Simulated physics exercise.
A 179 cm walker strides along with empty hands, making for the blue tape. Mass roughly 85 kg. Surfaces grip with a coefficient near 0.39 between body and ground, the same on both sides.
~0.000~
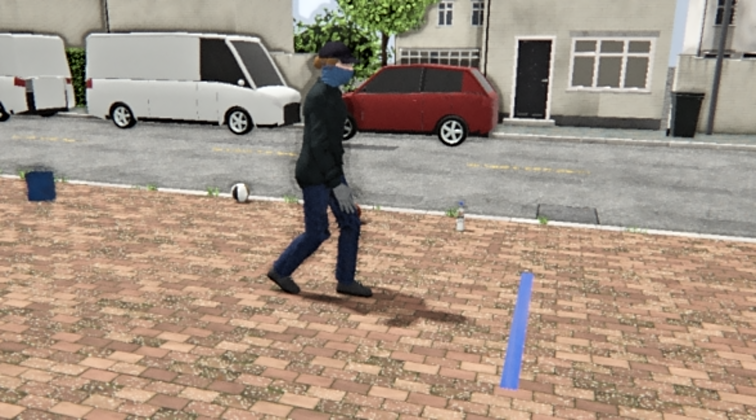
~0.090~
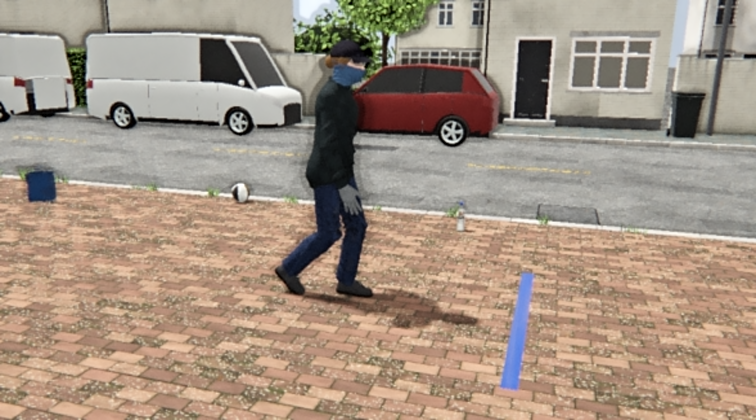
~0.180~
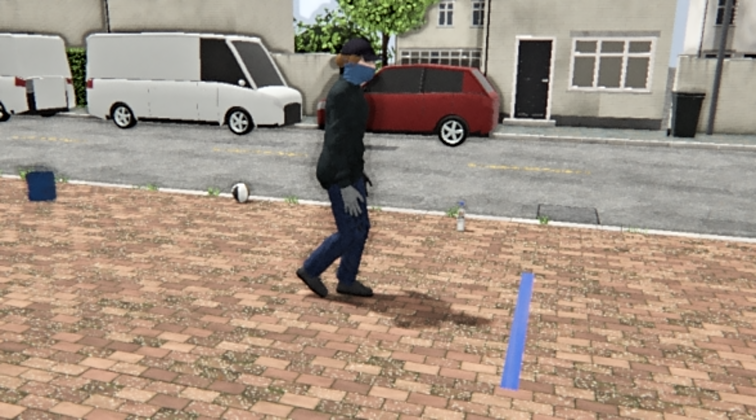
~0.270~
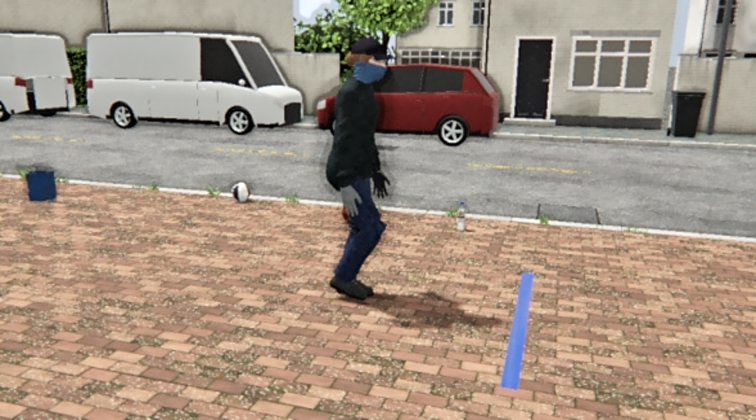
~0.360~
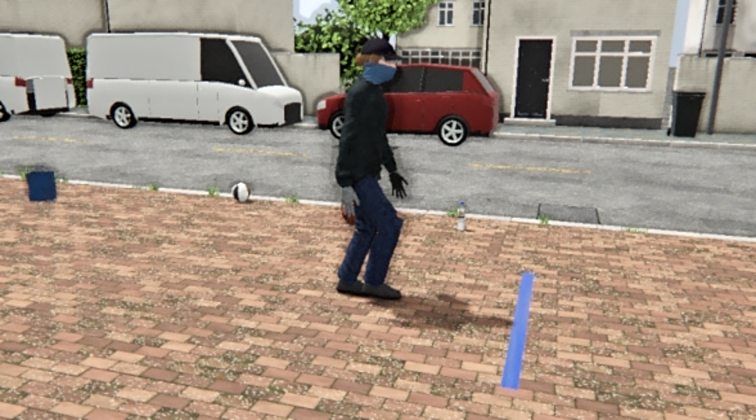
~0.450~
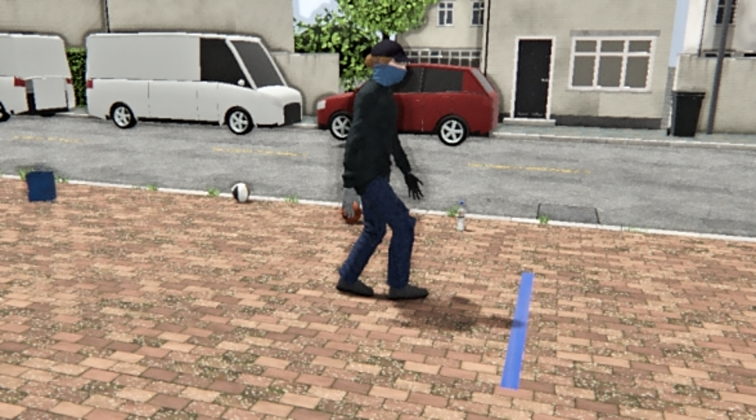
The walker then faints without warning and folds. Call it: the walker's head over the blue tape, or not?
Not over.
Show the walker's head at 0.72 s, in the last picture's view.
Near (415, 119).
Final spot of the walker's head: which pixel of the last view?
Somewhere about (474, 336) in the last picture.
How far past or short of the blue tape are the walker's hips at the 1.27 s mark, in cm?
Position: Approx. 85 cm short.
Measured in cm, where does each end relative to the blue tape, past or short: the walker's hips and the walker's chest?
Walker's hips 70 short, walker's chest 50 short.
After 0.72 s the walker's head is 75 cm short of the blue tape, near (415, 119) in the last picture's view; the walker's chest 81 cm short of the blue tape.
After 0.97 s the walker's head is 41 cm short of the blue tape, near (462, 221) in the last picture's view; the walker's chest 67 cm short of the blue tape.
After 1.27 s the walker's head is 32 cm short of the blue tape, near (469, 264) in the last picture's view; the walker's chest 59 cm short of the blue tape.
When all is still (2.9 s), walker's hips stop short of the blue tape; walker's head stops short of the blue tape; walker's chest stops short of the blue tape.
